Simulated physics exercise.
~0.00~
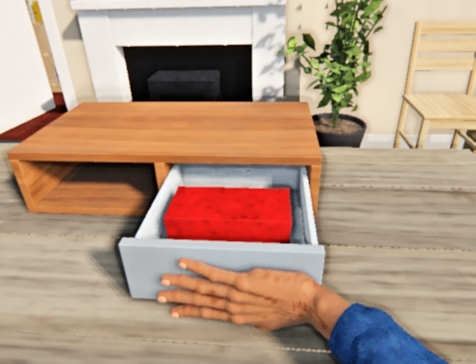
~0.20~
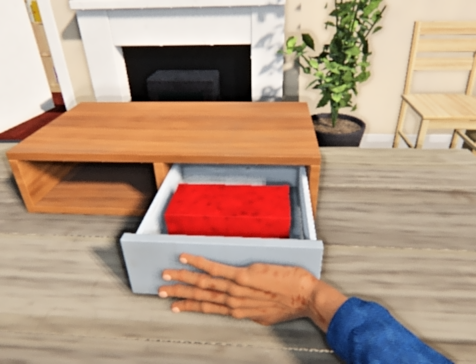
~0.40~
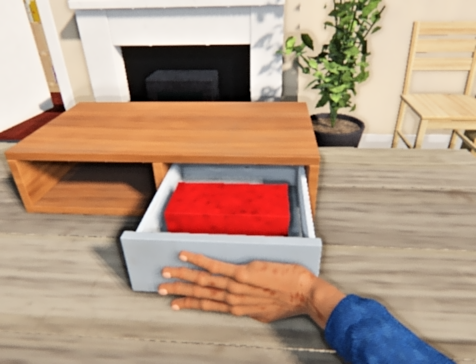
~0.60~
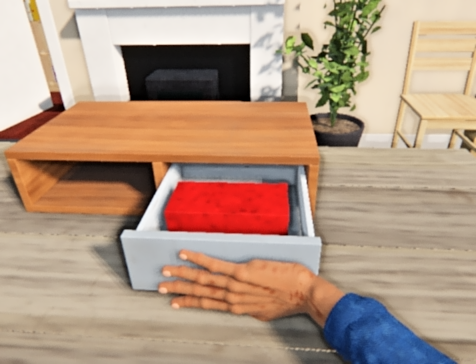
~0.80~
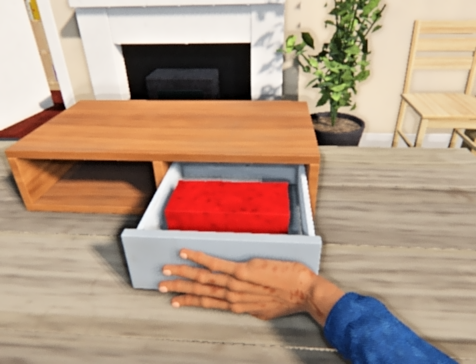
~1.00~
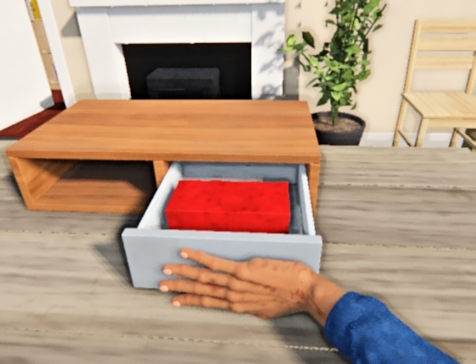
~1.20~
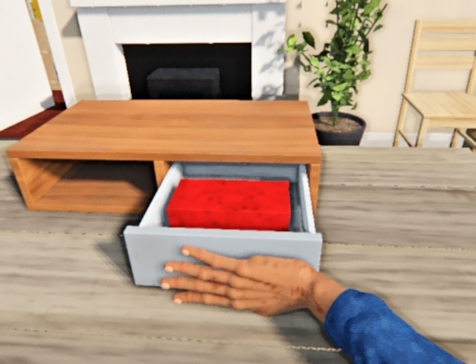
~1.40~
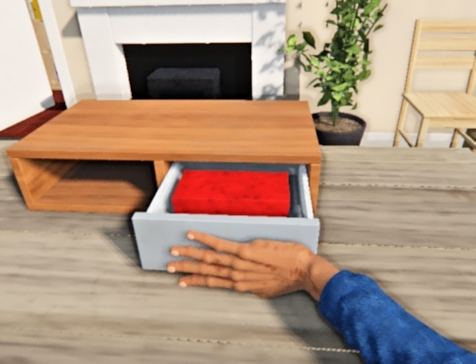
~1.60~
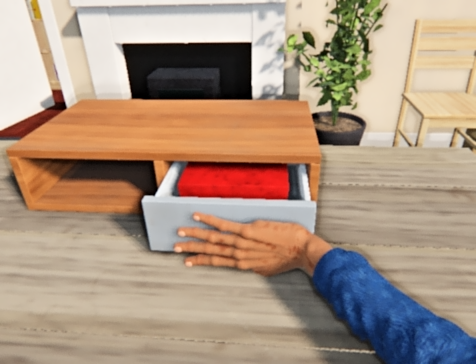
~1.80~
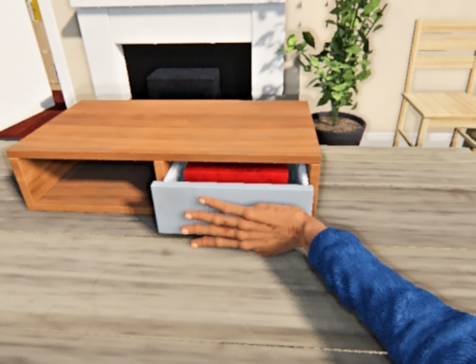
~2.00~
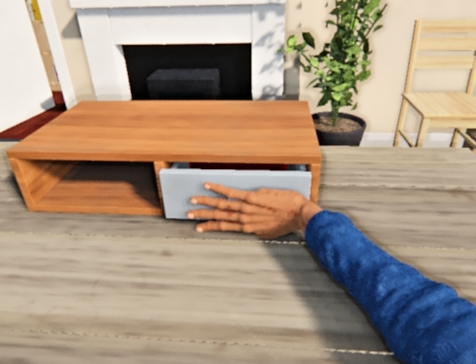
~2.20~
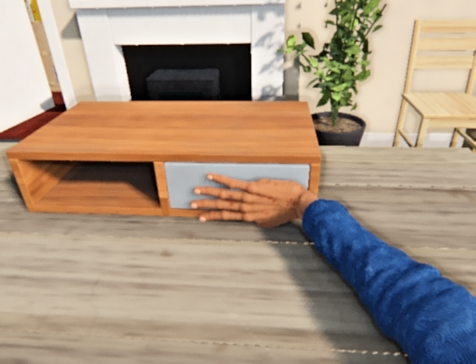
At first, a grey drawer stands open on the right side of a low wooden chest, with a red brick lying inside, while a hand in a blue sleeve rests against its front. For a while the drawer and brick barely move. Then the hand pushes the drawer steadily inward, and the brick travels along with it, slipping gradually beneath the wooden top. Soon only a thin strip of red shows, and then the brick disappears from view. In the end, the drawer closes fully, its front flush with the chest and the hand still against it.
